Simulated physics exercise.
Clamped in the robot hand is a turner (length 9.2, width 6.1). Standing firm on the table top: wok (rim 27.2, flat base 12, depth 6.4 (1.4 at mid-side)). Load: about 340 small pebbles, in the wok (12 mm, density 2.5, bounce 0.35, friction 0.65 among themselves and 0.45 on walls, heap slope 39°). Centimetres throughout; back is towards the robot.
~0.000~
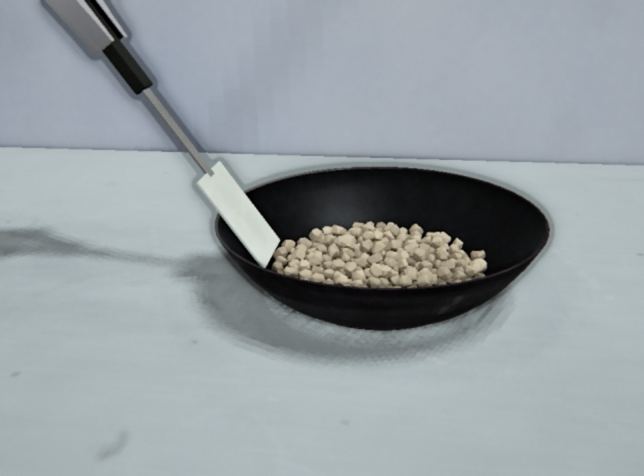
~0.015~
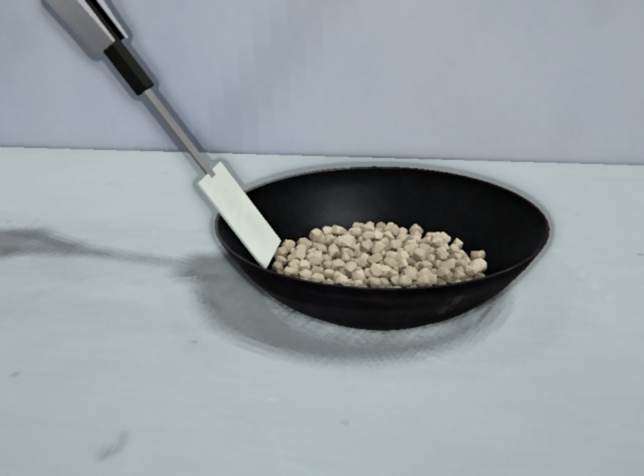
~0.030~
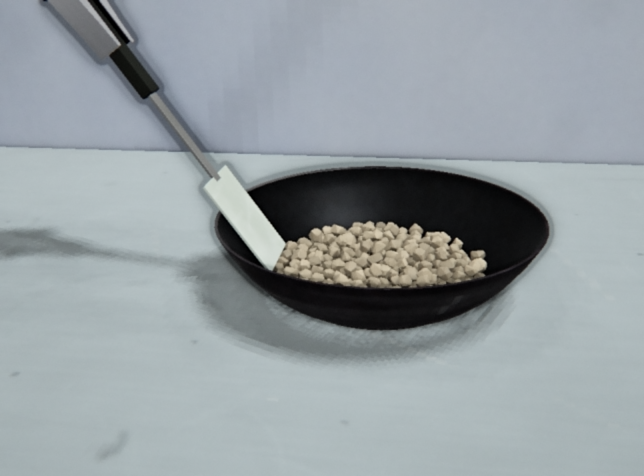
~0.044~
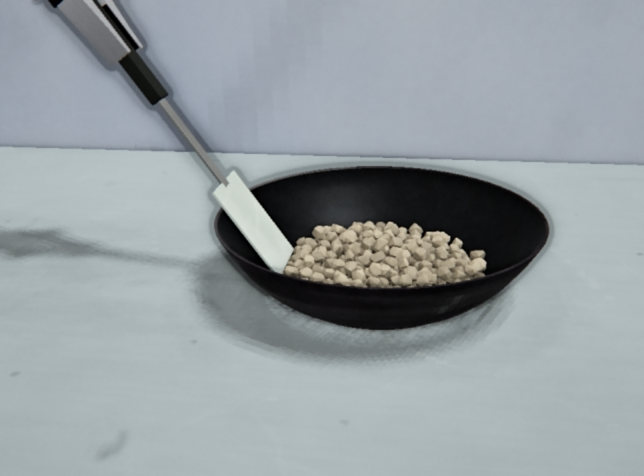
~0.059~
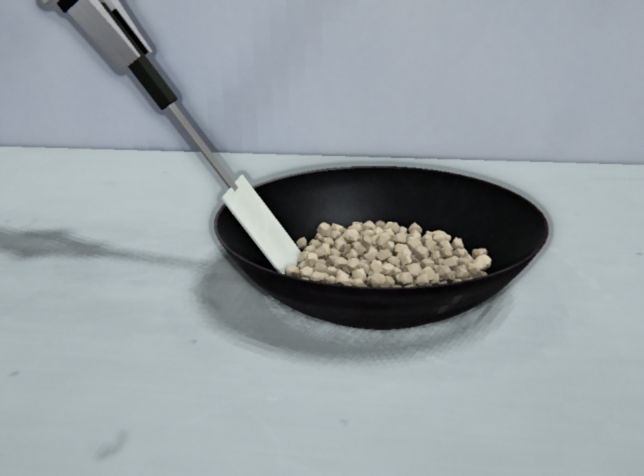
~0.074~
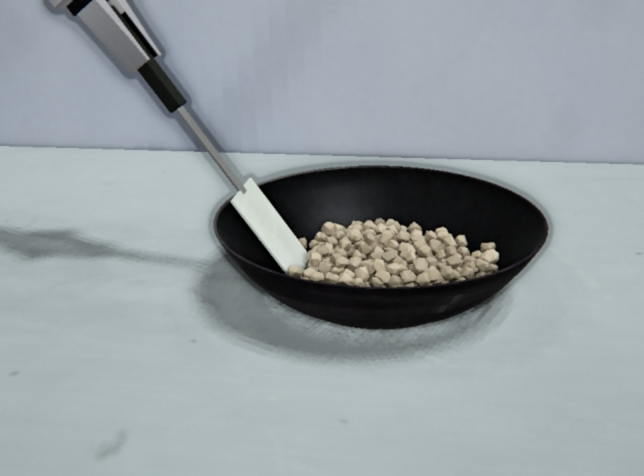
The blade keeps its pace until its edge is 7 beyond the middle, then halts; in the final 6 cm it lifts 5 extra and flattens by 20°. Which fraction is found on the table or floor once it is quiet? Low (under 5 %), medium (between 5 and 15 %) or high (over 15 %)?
On the table or floor the share is low, under 5 %.
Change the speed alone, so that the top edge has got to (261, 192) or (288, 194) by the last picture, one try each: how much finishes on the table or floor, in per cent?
Some 5 and 10 per cent.
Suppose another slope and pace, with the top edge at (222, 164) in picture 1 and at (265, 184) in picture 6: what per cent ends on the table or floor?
Some 5 per cent.
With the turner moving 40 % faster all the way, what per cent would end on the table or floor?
Then about 5 per cent.
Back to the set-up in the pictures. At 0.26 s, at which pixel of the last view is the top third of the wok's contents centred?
Around (481, 243).
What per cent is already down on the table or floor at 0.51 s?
About 0 per cent.
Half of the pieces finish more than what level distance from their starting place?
Some 4 cm.
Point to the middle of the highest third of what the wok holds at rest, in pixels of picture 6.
At about (484, 246).
After 0.17 s, sloping 55°, highest piece 6 above the table; 345 in the wok.
After 0.26 s, sloping 47°, highest piece 8 above the table; 344 in the wok, 1 on the blade or in flight.
After 0.51 s, sloping 35°, highest piece 6 above the table; 343 in the wok, 2 on the table or floor.
After 1.56 s, sloping 35°, highest piece 6 above the table; 343 in the wok, 2 on the table or floor.
In the end, 343 in the wok, 2 on the table or floor. That is 1 % on the table or floor.
